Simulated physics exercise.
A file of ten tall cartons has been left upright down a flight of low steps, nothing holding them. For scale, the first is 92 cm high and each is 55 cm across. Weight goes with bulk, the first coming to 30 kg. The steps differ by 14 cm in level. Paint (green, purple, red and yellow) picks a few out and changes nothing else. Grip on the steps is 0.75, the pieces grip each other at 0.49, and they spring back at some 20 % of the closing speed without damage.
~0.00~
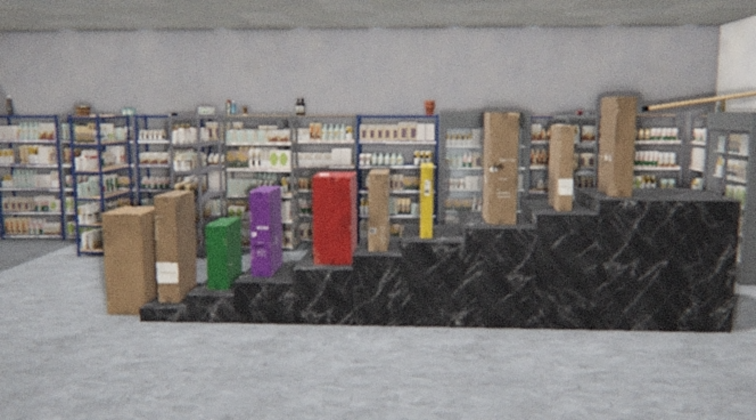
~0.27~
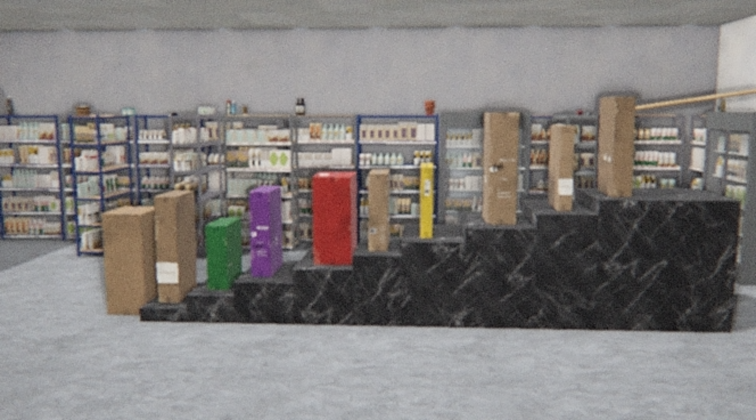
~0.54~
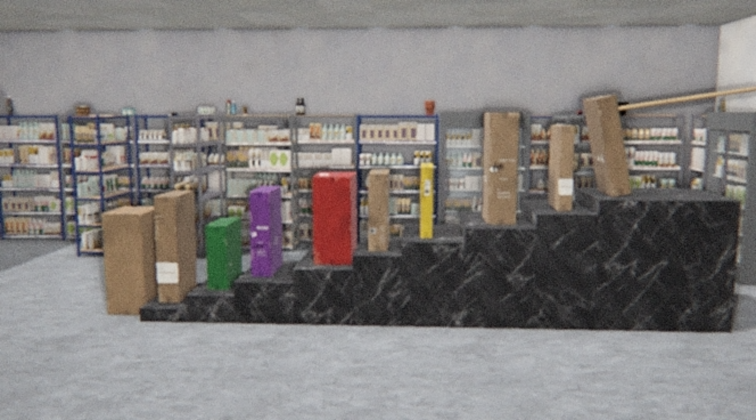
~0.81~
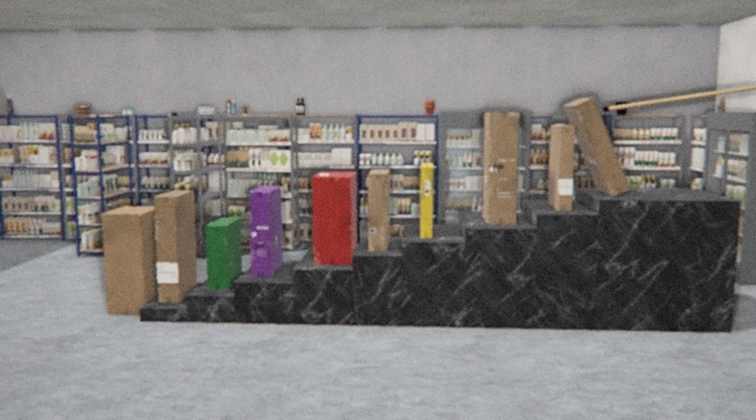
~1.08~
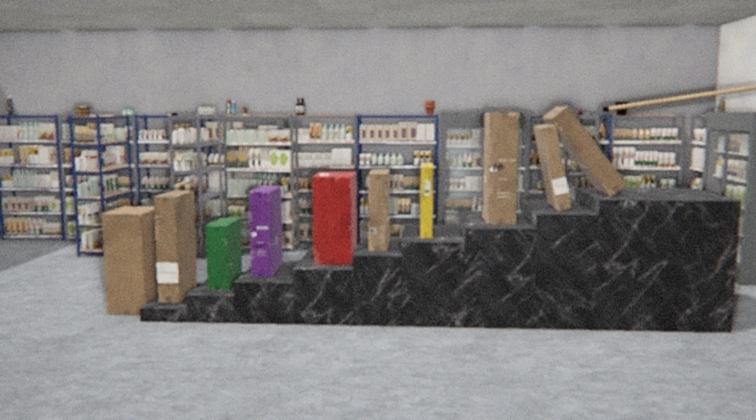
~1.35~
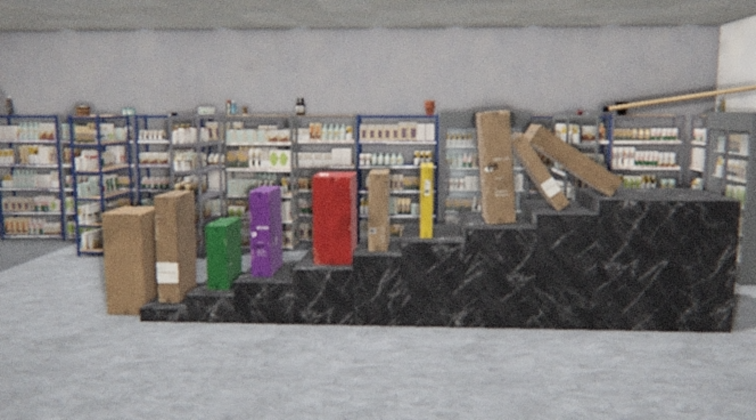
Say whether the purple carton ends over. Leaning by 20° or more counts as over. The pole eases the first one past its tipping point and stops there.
In the end the purple carton falls.
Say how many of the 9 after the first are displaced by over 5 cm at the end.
It is 8.
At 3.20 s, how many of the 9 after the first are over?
At that moment 7.
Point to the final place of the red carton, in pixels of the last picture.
At about (279, 229).
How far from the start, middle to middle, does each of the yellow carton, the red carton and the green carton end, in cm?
About: Yellow 40, red 60, green 20.
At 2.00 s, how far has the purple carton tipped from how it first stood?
Roughly 0°.
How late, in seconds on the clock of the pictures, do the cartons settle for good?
Around 3.5 s.
Around 1.64 s, 2 of the 9 other cartons over; purple carton unmoved.
Around 2.00 s, 3 of the 9 other cartons over; purple carton unmoved; yellow carton tipped 29°.
Around 2.64 s, 5 of the 9 other cartons over; purple carton unmoved; yellow carton lying flat.
Around 3.20 s, 7 of the 9 other cartons over; purple carton tipped 46°; yellow carton lying flat.
Finally (3.9 s), 7 of the 9 other cartons over; purple carton tipped 56°; yellow carton lying flat; red carton tipped 73°. Two left standing. Seen by the last camera, middles, purple carton near (227, 240), yellow carton near (396, 224).
